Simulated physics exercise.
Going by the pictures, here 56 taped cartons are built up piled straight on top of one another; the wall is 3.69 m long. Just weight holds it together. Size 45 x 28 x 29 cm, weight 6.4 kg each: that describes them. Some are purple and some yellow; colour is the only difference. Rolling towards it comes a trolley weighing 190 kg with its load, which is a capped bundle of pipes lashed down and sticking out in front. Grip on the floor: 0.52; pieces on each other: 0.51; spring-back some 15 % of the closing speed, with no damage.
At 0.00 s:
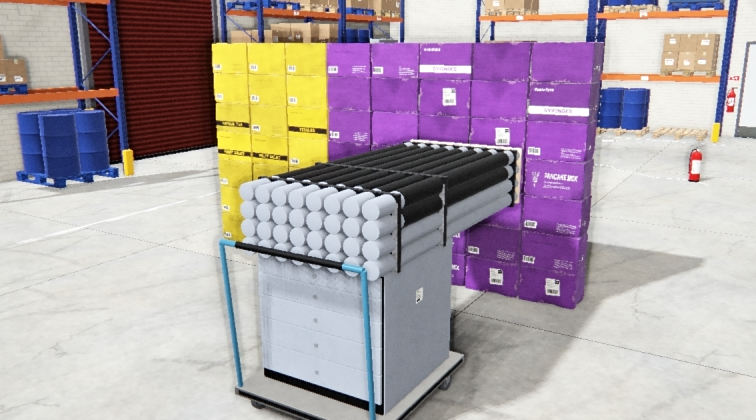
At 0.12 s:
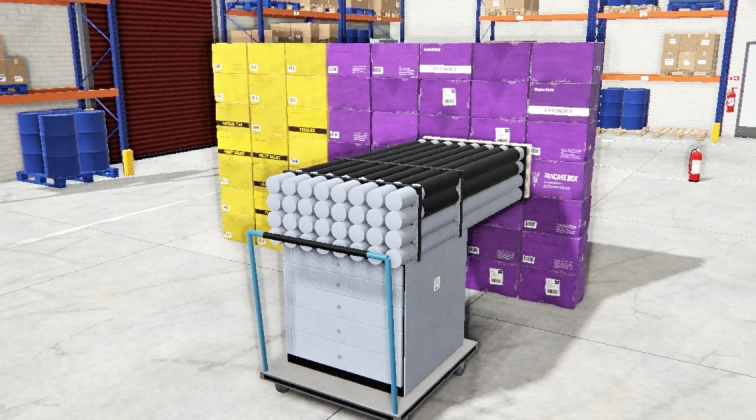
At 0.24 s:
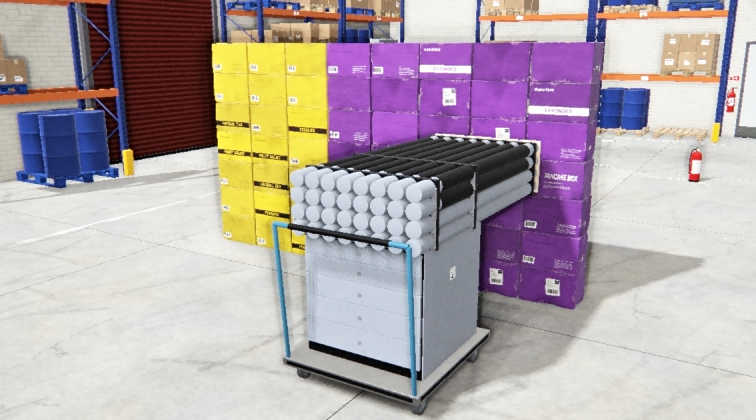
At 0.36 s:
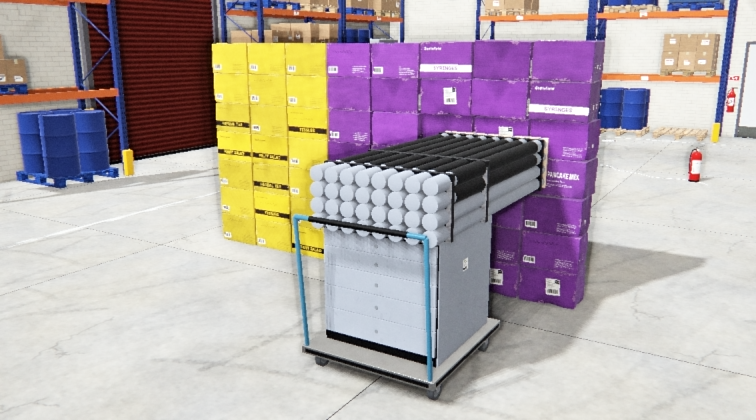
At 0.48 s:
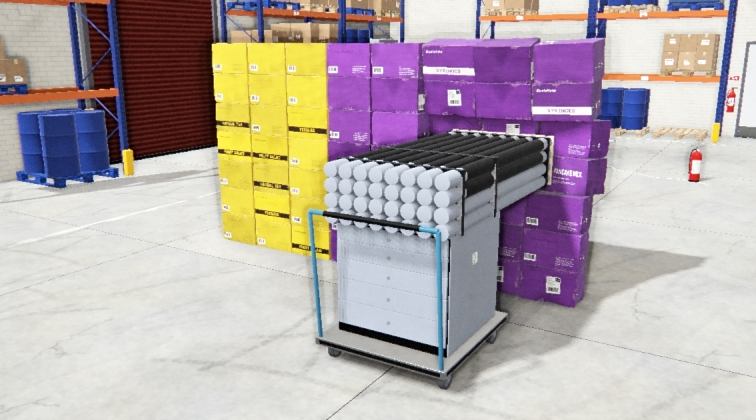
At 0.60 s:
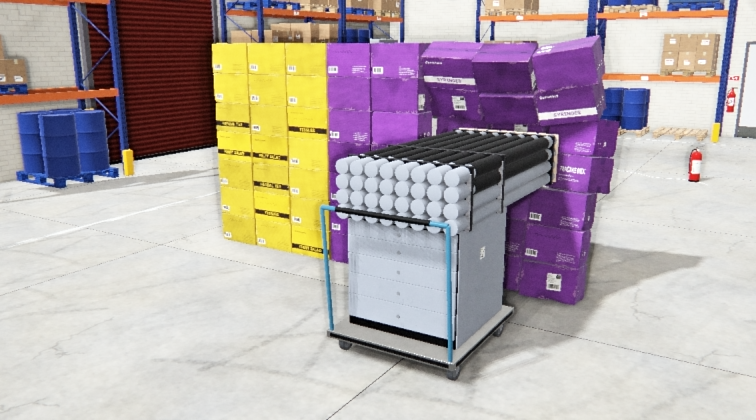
In the video, a cart carrying a strapped bundle of pipes above a grey drawer cabinet moves toward a wall of yellow and purple cartons, and the bundle's far end pushes into the purple section, shifting and tilting several cartons.
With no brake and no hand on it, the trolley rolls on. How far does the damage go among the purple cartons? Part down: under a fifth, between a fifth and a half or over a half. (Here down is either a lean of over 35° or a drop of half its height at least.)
The share that ends down is above one half.
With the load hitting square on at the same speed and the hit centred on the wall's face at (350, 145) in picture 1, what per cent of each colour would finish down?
The yellow ones would be 30 per cent down and the purple ones 40 per cent.
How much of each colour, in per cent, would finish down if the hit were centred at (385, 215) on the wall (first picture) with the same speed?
Yellow 0, purple 50 per cent.
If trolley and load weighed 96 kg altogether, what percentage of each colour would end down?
Yellow 0, purple 60 per cent.
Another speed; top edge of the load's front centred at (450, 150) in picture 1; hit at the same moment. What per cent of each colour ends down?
You'd end up with yellow at 0 per cent down and purple at 30 per cent.
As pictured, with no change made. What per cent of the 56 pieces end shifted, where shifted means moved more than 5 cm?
It comes to 40 percent.
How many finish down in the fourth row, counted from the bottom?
Count down in that row: 3.
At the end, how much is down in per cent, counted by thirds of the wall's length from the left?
The left third ends at 0 per cent, the middle at 0 per cent and the right at 100 per cent.
By 0.74 s, load 46 cm past the wall's line, still rolling; 4 of the 35 purple cartons down (4 of 56 in all colours); top purple carton unmoved.
By 0.98 s, load 68 cm past the wall's line, still rolling; 15 of the 35 purple cartons down (15 of 56 in all colours); top purple carton unmoved.
By 1.24 s, load 89 cm past the wall's line, still rolling; 21 of the 35 purple cartons down (21 of 56 in all colours); top purple carton unmoved.
By 1.88 s, load 1.31 m past the wall's line, still rolling; 21 of the 35 purple cartons down (21 of 56 in all colours); top purple carton unmoved.
When it is over (3.5 s), load 1.35 m past the wall's line, stopped; 21 of the 35 purple cartons down (21 of 56 in all colours); top purple carton unmoved; top yellow carton unmoved. That is 60 per cent. In pixels of the last frame, middles, top purple carton near (403, 60), top yellow carton near (239, 59).
